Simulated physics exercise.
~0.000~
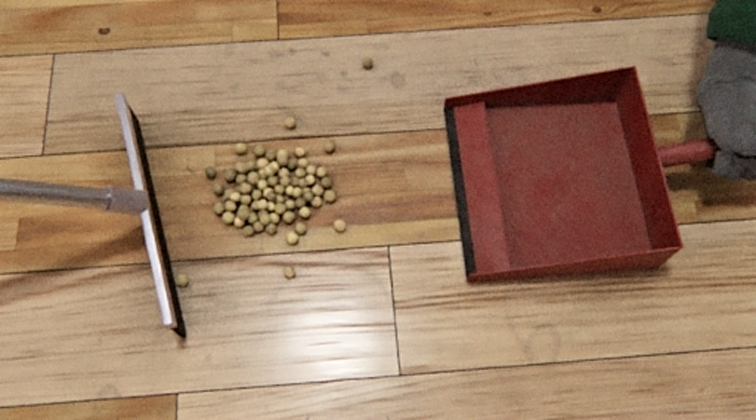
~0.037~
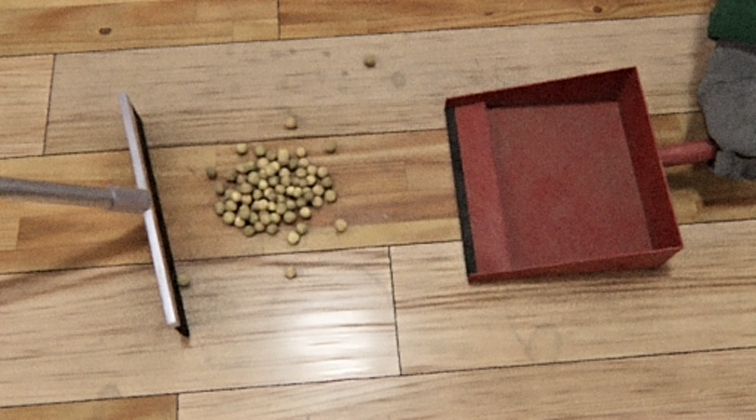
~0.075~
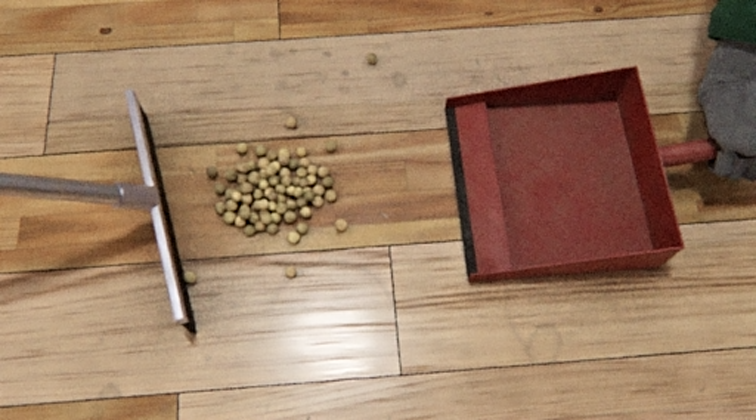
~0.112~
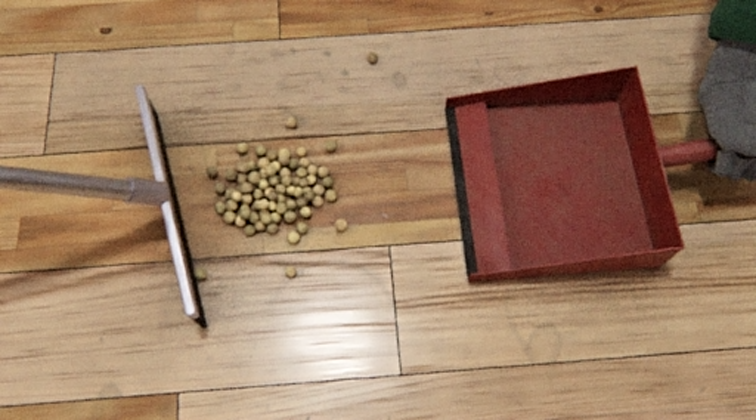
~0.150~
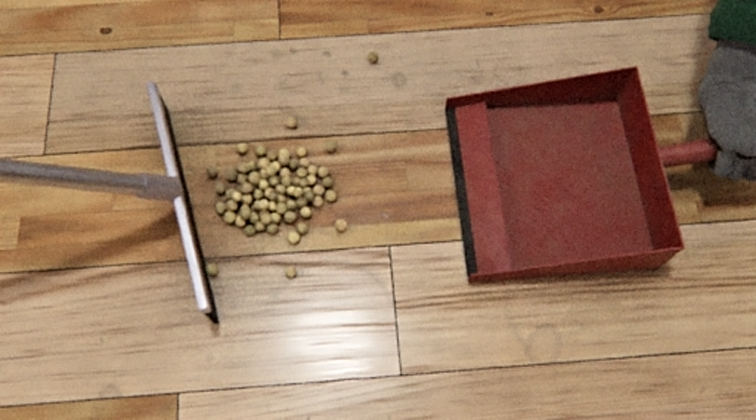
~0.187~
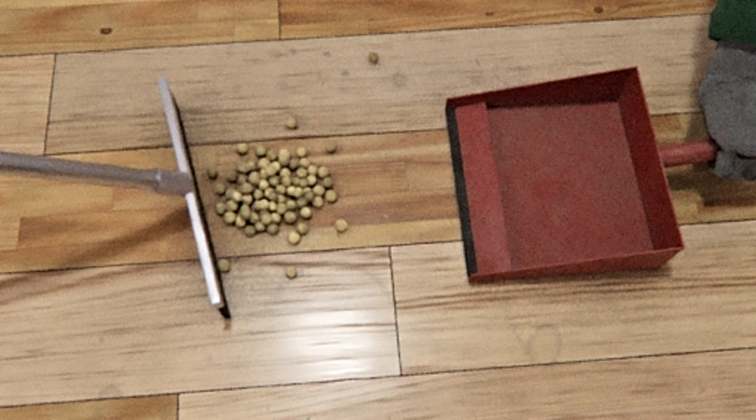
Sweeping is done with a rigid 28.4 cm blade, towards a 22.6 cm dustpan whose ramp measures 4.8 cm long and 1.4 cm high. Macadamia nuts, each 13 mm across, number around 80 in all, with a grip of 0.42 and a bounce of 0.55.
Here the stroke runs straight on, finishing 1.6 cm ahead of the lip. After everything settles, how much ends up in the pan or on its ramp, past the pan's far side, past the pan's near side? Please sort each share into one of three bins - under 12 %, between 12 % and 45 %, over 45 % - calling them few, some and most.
Pan: Some. Far side: Some. Near side: Few.
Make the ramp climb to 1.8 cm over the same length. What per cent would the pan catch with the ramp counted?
Estimated share: Around 15 in a hundred.
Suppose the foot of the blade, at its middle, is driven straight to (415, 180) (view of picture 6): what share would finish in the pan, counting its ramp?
Some 5 percent.
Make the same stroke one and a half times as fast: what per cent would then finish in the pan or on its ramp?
In that case some 20 per cent.
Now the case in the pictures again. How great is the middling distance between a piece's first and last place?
I'd say near 22 cm.
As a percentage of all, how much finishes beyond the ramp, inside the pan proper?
Around 0 in a hundred.
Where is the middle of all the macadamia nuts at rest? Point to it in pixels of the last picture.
I'd say roughly (443, 130).
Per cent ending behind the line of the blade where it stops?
Roughly 5 per cent of it.
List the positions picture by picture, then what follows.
Blade from (171, 323) to (123, 101), moved 0.0 cm, 0 of the pieces shifted so far; middle of the pieces at (269, 193); pan at (562, 183), in the first picture.
Blade from (174, 322) to (126, 100), moved 0.2 cm, 0 of the pieces shifted so far; middle of the pieces at (269, 193), in the second picture.
Blade from (181, 319) to (132, 98), moved 1.0 cm, 2 of the pieces shifted so far; middle of the pieces at (270, 193), in the third picture.
Blade from (193, 314) to (143, 94), moved 2.2 cm, 2 of the pieces shifted so far; middle of the pieces at (281, 190), in the fourth picture.
Blade from (205, 308) to (154, 90), moved 3.6 cm, 2 of the pieces shifted so far; middle of the pieces at (281, 190), in the fifth picture.
Blade from (218, 303) to (165, 86), moved 4.9 cm, 2 of the pieces shifted so far; middle of the pieces at (281, 190); pan at (563, 184). Its pace works out near 0.36 m/s, heading 21 degrees away from the viewer's side, in the sixth picture.
After 0.55 s, middle of the blade 18 cm from the lip; 0 % over the lip, far side 5 %, near side 0 %.
Then, at 0.79 s, middle of the blade 10 cm from the lip; 0 % over the lip, far side 20 %, near side 0 %.
Then, at 1.14 s, middle of the blade 5 cm from the lip; 20 % over the lip, far side 35 %, near side 0 %.
By 1.6 s all is still; pan 20 %, far side 35 %, near side 0 %, in front of the lip or behind the blade 50 %.
